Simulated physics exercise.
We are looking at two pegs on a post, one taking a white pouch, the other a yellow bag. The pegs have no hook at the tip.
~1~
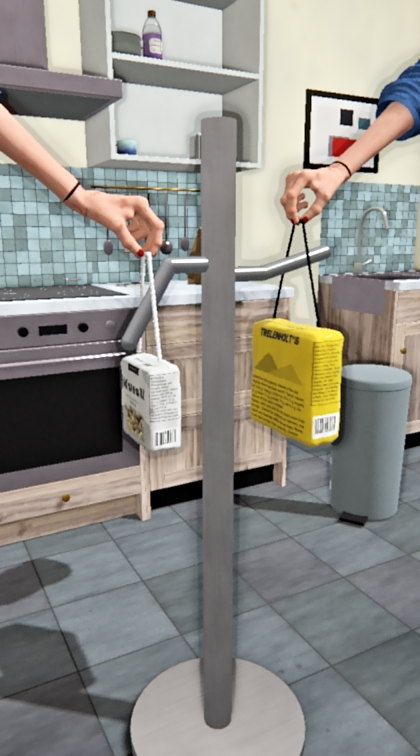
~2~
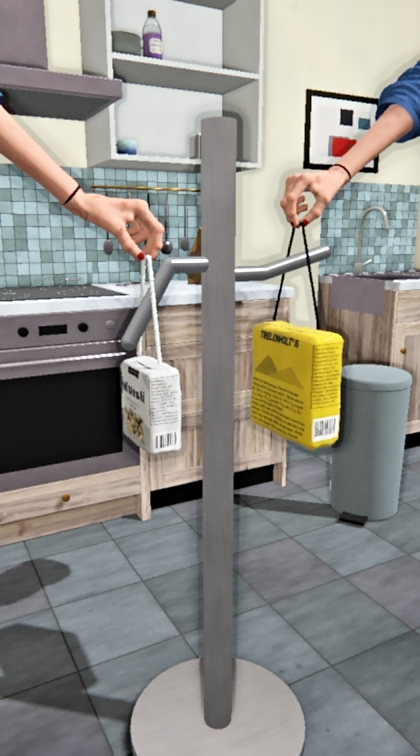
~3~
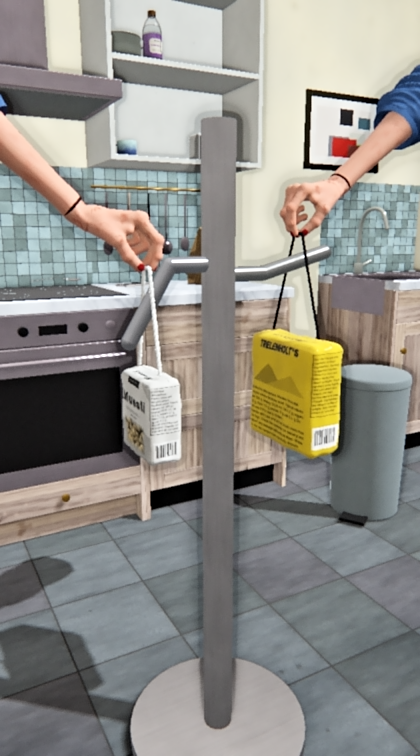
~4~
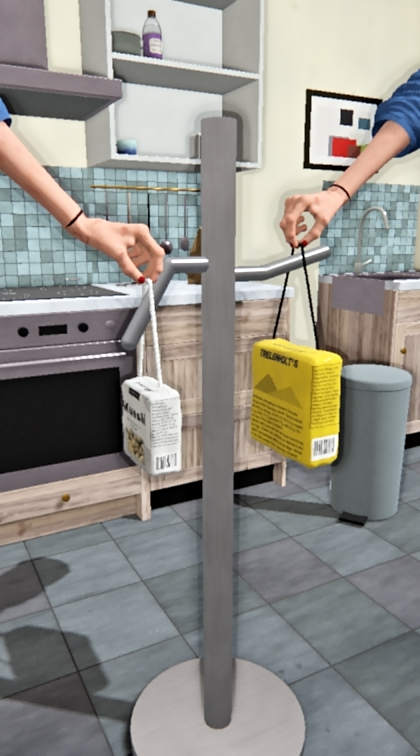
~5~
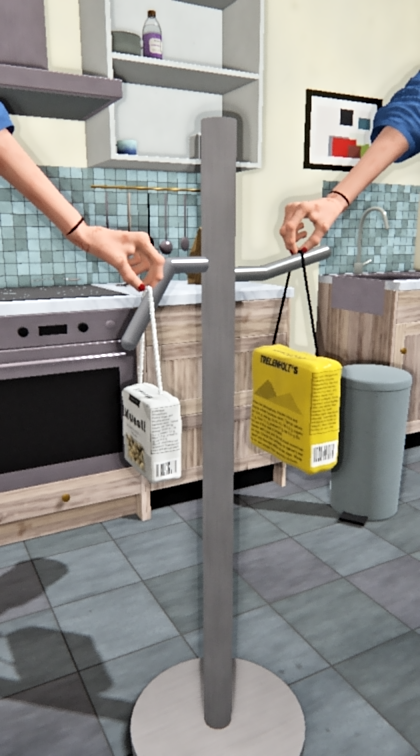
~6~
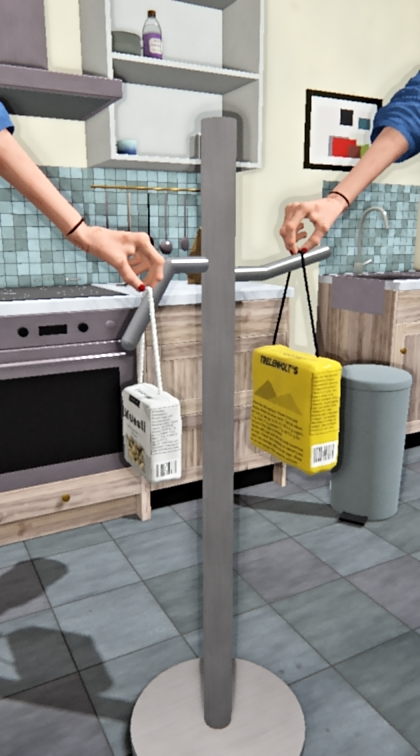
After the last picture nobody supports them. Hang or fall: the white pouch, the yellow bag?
The white pouch slips off its peg. The yellow bag holds on.
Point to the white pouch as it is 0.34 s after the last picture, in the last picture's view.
Around (156, 605).
Then, 0.34 s after the last picture, white pouch falling near (156, 605); yellow bag hanging near (291, 409).
Then, 0.60 s after the last picture, white pouch on the floor near (196, 710); yellow bag hanging near (288, 411).
At rest, white pouch on the floor near (209, 717); yellow bag hanging near (289, 411). The white pouch drops to the floor and the yellow bag remains on its peg.
